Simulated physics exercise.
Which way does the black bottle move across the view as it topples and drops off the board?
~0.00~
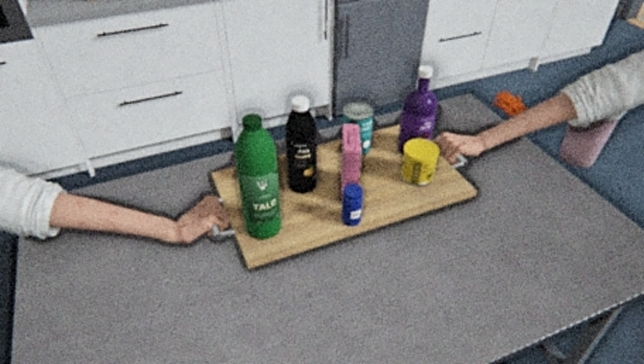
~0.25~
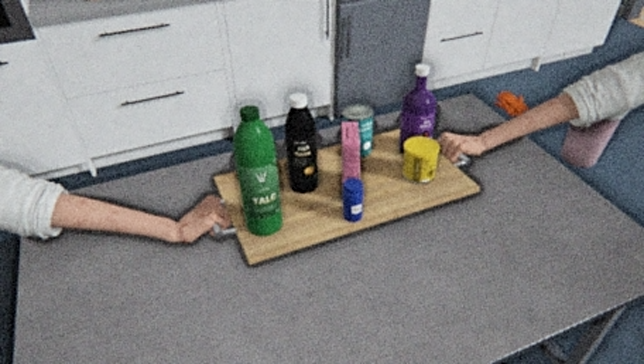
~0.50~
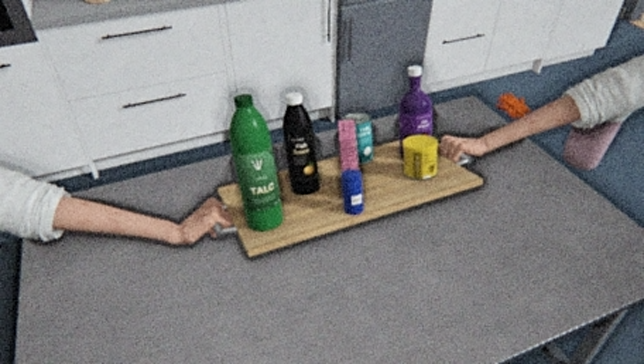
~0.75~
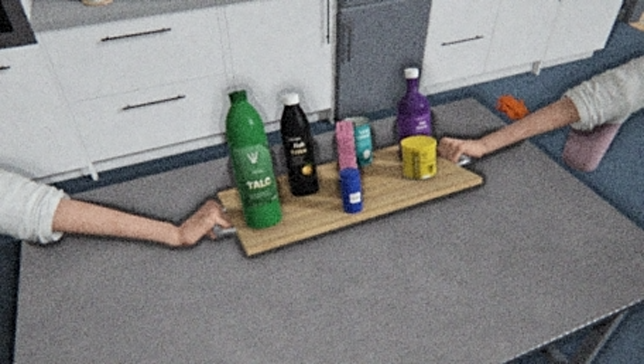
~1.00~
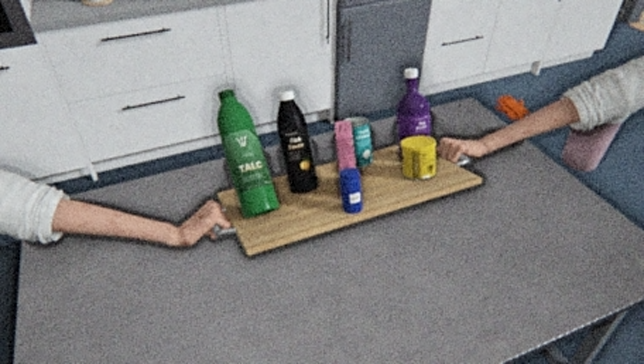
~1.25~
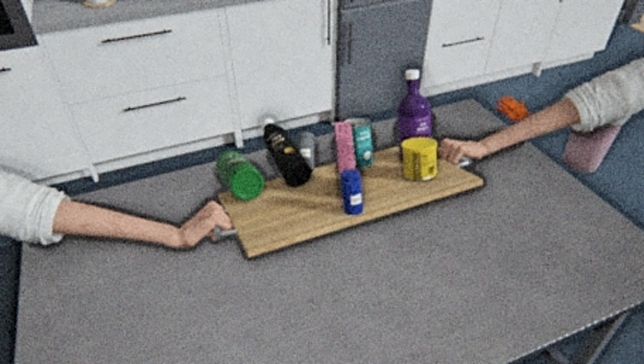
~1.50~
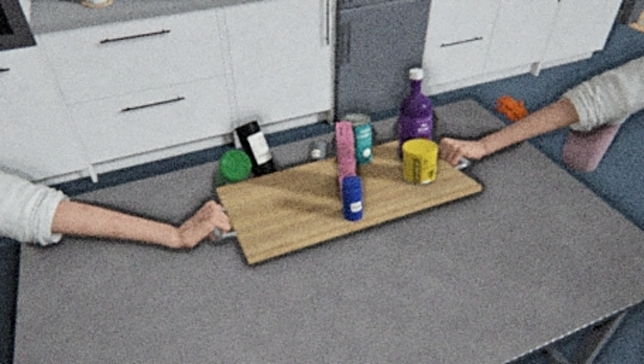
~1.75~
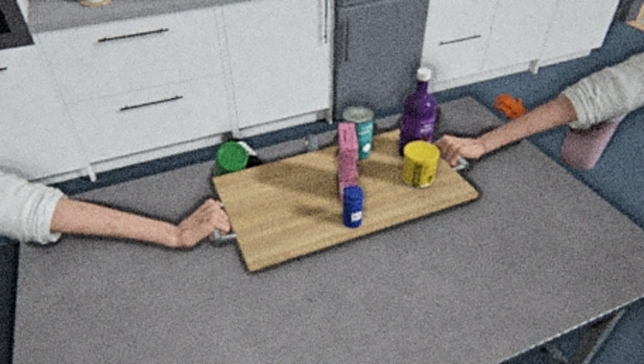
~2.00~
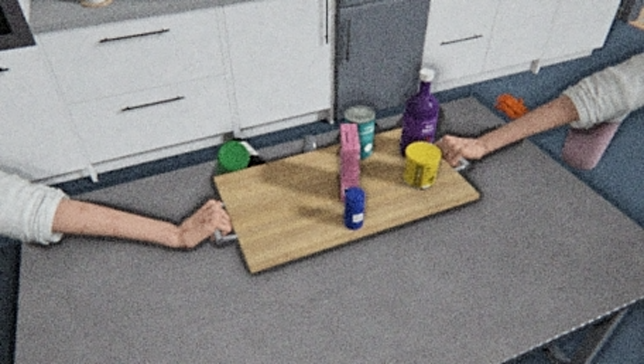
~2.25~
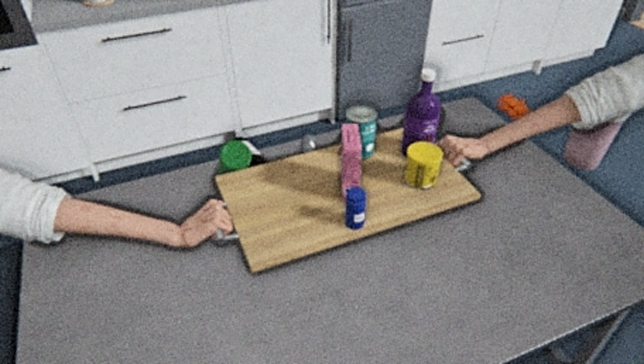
It moves to the left as it goes over the far edge of the board.
In a kitchen with white cabinets, two hands hold a rimless wooden board by its ends above a grey table, with bottles, tins and other small items standing on it. The far edge of the board dips, and the items lean away with it. The green bottle and the black bottle topple over that edge, and a small grey shaker follows them off. The board then swings back to level. At the end, the three fallen items lie beyond the far edge, while the pink packet, blue shaker, purple bottle, yellow tin and turquoise tin still stand on the board.
